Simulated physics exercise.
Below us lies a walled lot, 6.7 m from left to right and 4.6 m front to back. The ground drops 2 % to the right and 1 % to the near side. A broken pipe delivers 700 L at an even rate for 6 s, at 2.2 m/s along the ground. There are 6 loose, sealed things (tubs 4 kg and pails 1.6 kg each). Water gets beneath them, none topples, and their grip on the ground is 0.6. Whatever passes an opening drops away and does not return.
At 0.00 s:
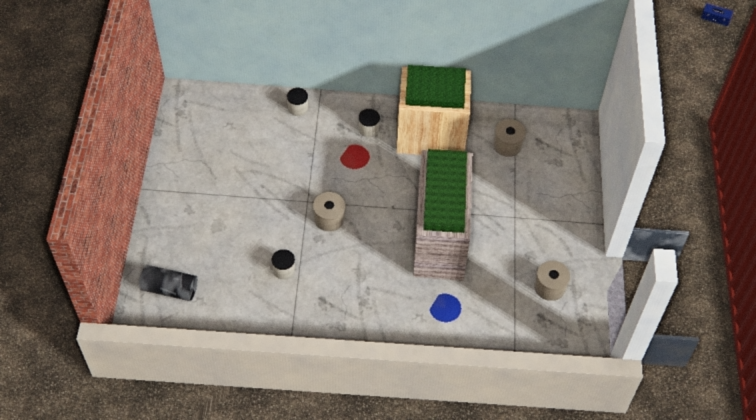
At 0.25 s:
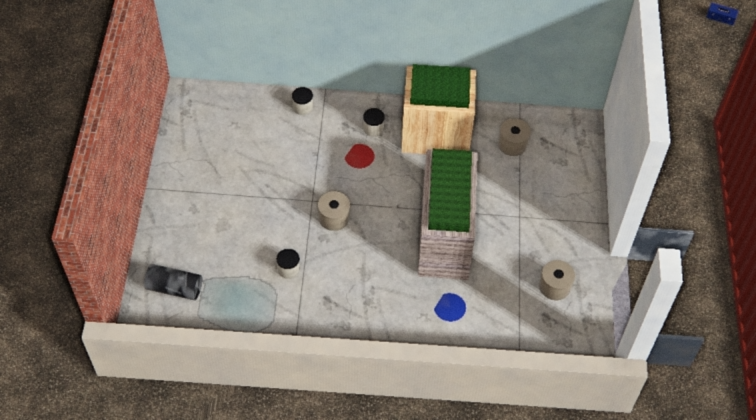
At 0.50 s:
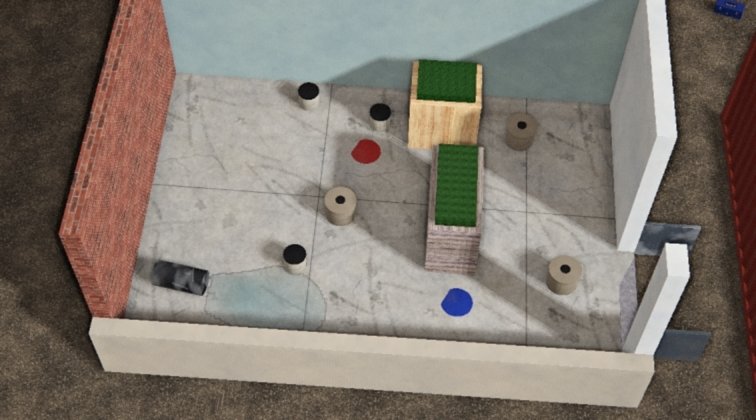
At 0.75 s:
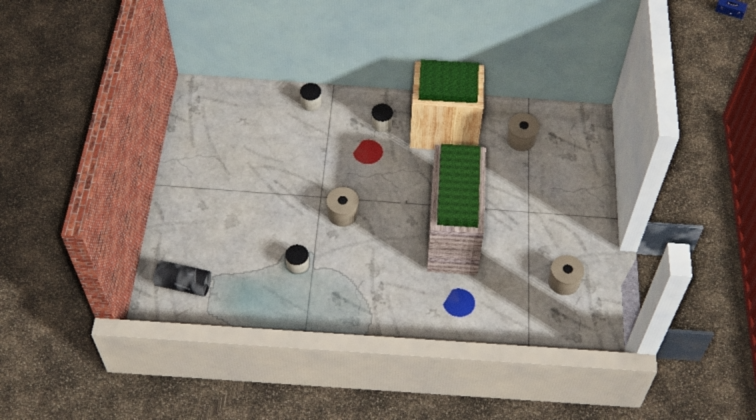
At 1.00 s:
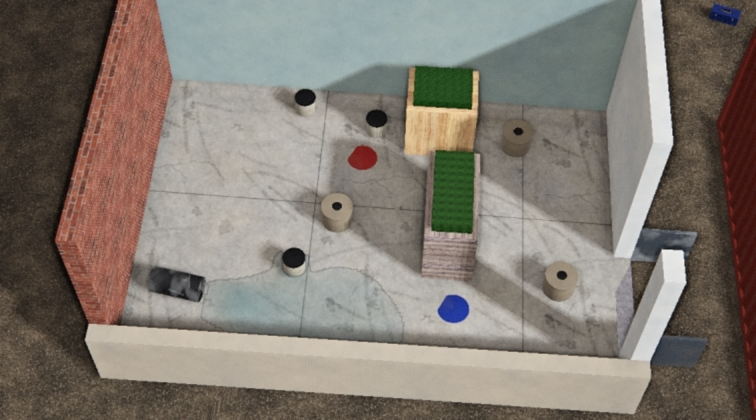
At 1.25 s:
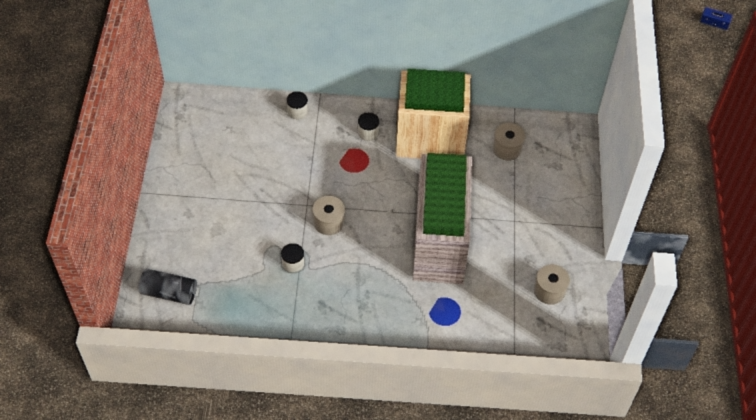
In a walled lot, water spreads rightward from a dark pipe and shifts one pail slightly.
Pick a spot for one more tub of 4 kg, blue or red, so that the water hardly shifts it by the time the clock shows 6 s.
The red one is safe.
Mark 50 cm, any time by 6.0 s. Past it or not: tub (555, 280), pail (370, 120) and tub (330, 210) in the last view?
In turn: More, short of it, short of it.
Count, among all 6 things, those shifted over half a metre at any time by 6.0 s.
1 of them.
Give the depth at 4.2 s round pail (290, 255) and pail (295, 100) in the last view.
About 1 and 0 cm.
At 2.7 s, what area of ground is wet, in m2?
Roughly 8.5 m2.
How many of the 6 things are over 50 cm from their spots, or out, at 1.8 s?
By then 0.
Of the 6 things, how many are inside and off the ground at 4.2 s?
0 of them.
After 1.8 s on blue it would be 9 cm off in 3 cm of water; on red it would be 0 cm off in 0 cm of water.
After 2.7 s on blue it would be 75 cm off in 4 cm of water; on red it would be 0 cm off in 0 cm of water.
After 4.2 s on blue it would be gone out; on red it would be 0 cm off in 0 cm of water.
After 6.0 s on blue it would be gone out; on red it would be 0 cm off in 1 cm of water.
